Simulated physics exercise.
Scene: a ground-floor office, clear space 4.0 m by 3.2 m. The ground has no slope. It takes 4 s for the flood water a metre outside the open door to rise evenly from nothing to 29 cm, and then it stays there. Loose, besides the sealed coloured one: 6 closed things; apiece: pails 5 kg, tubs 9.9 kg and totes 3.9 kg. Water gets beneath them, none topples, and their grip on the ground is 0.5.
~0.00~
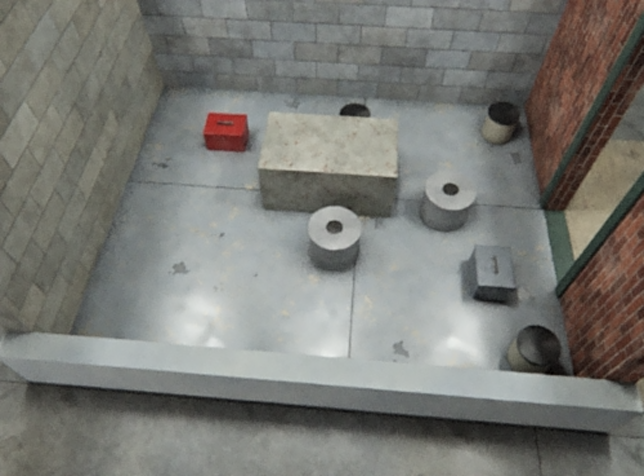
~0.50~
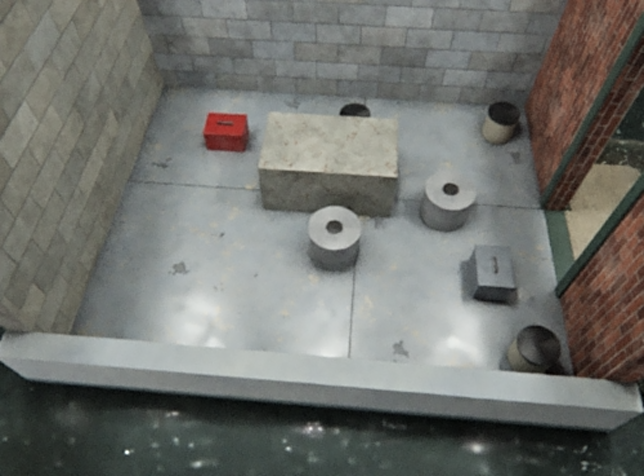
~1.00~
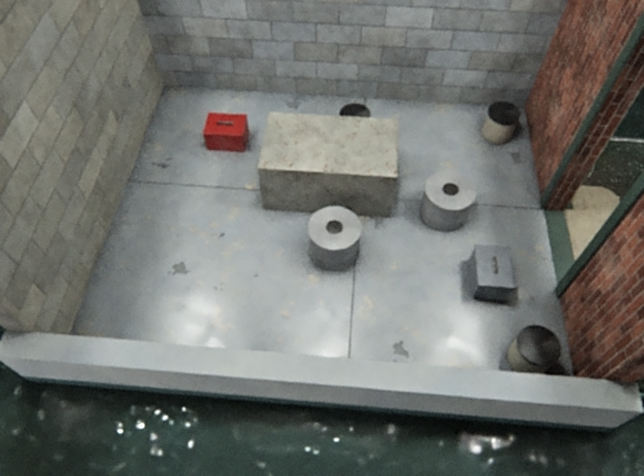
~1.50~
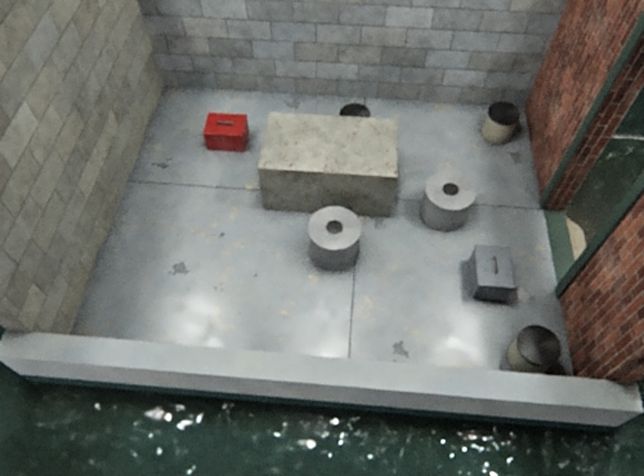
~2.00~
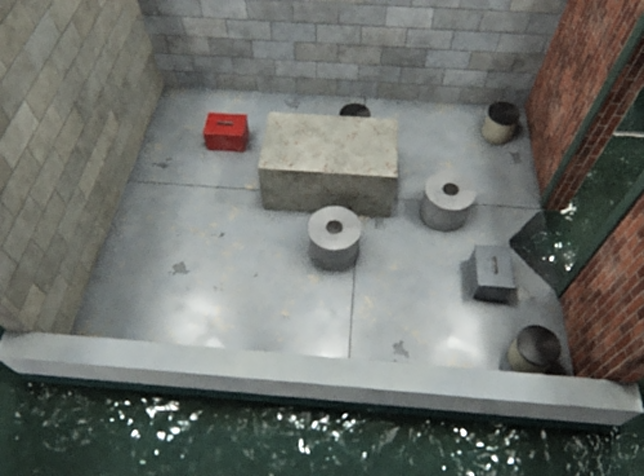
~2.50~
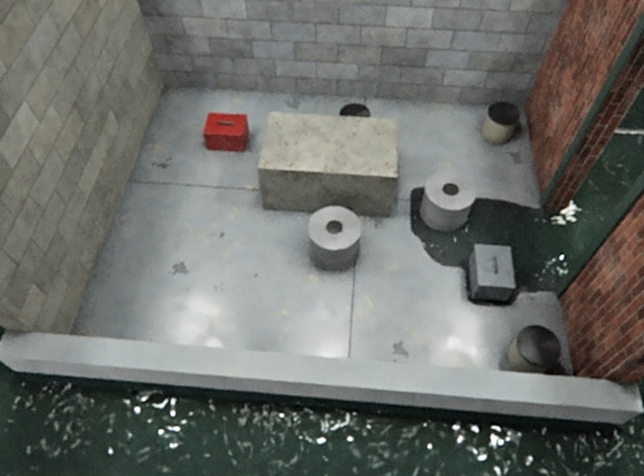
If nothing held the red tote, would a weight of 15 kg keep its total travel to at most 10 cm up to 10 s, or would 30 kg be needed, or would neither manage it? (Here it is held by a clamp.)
30 kg would be needed.
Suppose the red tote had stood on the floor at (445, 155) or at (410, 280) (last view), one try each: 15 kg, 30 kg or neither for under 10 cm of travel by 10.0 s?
Only the heavy mass does it, then only the heavy mass does it.
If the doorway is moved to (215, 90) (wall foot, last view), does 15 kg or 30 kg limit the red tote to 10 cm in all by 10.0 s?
The answer is that neither mass suffices.
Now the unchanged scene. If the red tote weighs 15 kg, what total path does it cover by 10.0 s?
About 60 cm.
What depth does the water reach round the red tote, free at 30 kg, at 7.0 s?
Depth: Approx. 4 cm.
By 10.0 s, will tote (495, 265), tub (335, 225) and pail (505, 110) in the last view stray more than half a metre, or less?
In order, the three come out above, above and above.
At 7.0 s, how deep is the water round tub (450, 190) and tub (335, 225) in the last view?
First about 7 cm, second about 15 cm.
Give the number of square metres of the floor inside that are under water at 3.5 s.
Wet: Near 4.0 m2.
After 3.5 s the red tote would be 0 cm from its start with 15 kg and 0 cm from its start with 30 kg; 0 cm of water round it then.
After 4.5 s the red tote would be 0 cm from its start with 15 kg and 0 cm from its start with 30 kg; 0 cm of water round it then.
After 7.0 s the red tote would be 0 cm from its start with 15 kg and 0 cm from its start with 30 kg; 4 cm of water round it then.
After 10.0 s the red tote would be 65 cm from its start with 15 kg and 0 cm from its start with 30 kg; 13 cm of water round it then.
